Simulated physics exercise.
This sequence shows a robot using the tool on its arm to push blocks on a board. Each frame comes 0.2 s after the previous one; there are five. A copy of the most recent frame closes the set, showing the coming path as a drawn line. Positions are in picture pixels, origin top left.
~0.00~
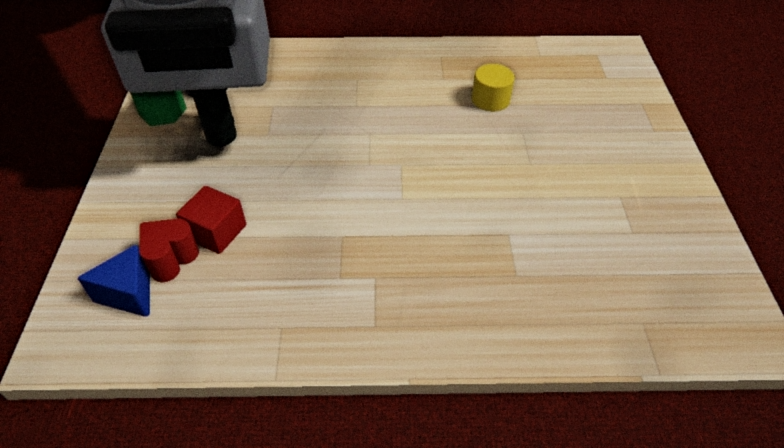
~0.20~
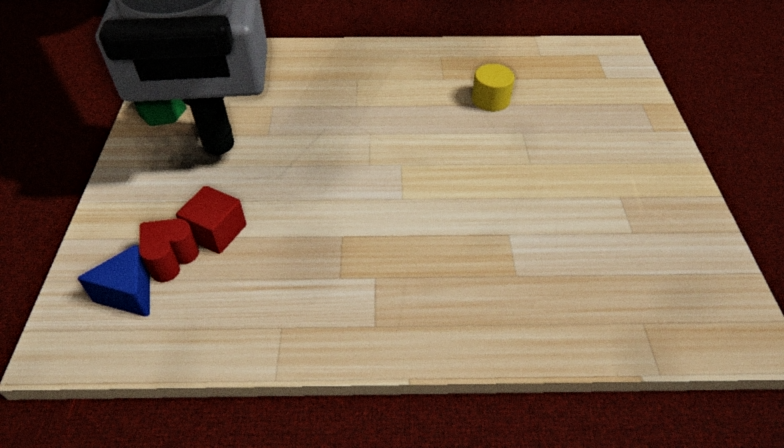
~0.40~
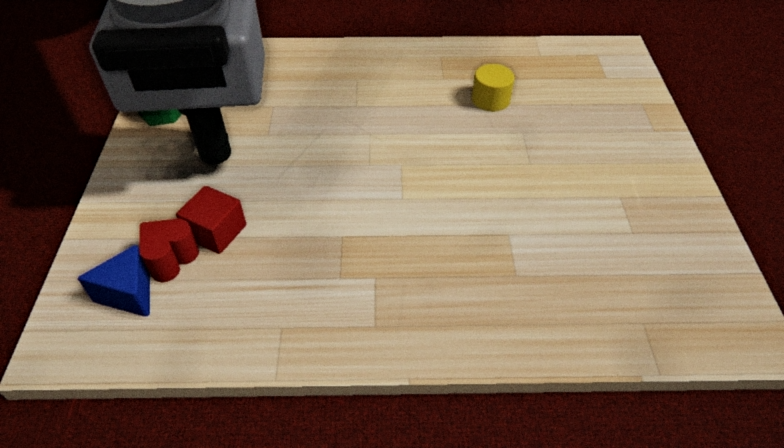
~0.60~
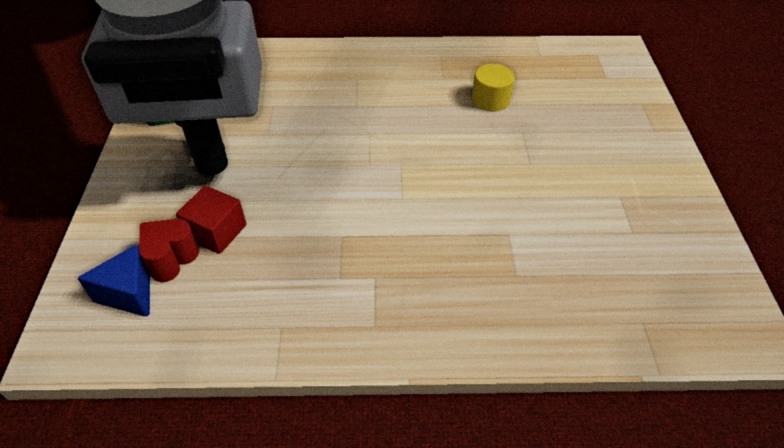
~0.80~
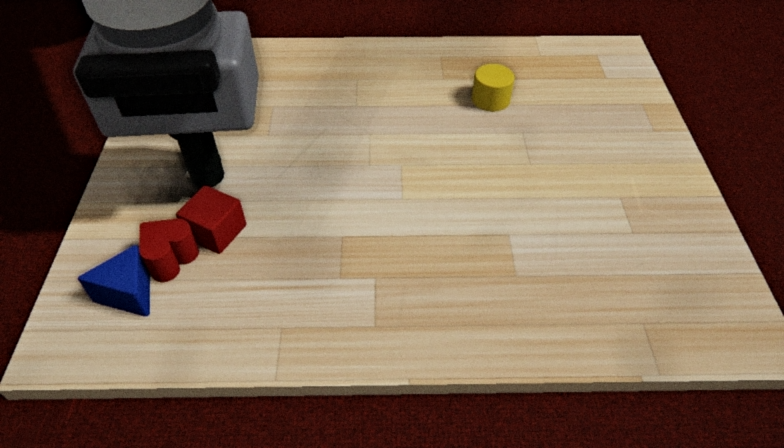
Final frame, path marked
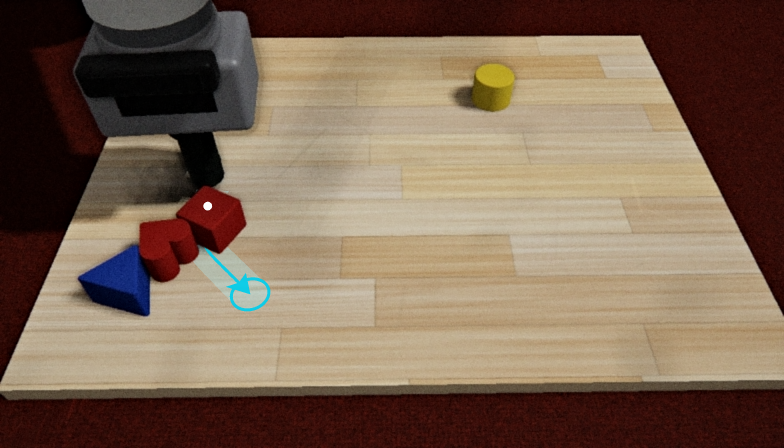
A robot arm with a black tip moved down the left side of a wooden board toward the red and blue blocks, covering a green block behind it, while every block stayed still.
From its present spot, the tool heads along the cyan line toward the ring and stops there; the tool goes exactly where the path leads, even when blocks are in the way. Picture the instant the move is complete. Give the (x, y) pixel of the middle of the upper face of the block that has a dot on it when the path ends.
The middle of its upper face will lie at (287, 274).
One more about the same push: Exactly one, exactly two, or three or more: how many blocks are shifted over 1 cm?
Once the path ends, two blocks will have shifted.
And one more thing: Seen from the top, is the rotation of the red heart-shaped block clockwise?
My answer is yes.
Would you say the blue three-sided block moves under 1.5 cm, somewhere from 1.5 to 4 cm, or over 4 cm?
Range: Under 1.5 cm.
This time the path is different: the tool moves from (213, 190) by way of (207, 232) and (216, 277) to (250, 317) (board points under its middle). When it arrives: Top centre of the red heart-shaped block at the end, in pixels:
At the end it should sit near (163, 259).
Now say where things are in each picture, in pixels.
Lower end of the tool at (222, 138), tops of blocks, blue three-sided block at (116, 271), red heart-shaped block at (160, 235), red four-sided block at (208, 206), in the first picture.
Tool at (219, 146), blocks as before, in the second picture.
Tool at (216, 155), blocks as before, in the third picture.
Tool at (212, 166), blocks as before, in the fourth picture.
Tool at (208, 178), blue three-sided block at (116, 271), red heart-shaped block at (160, 235), red four-sided block at (208, 206), in the fifth picture.
The drawn path runs from (213, 190) through (201, 227) and (218, 262) to (250, 294); the dot is on the red four-sided block.
The first path, step by step. One third of the way, tool at (197, 216); blue three-sided block at (110, 273); red heart-shaped block at (161, 251), turned 55° clockwise; red four-sided block at (217, 232), turned 35° anticlockwise.
Two thirds of the way, tool at (214, 250); blue three-sided block at (110, 273); red heart-shaped block at (161, 251), turned 55° clockwise; red four-sided block at (246, 256), turned 70° anticlockwise.
At the end, tool at (246, 282); blue three-sided block at (110, 273); red heart-shaped block at (161, 251), turned 55° clockwise; red four-sided block at (287, 274), turned 110° anticlockwise.
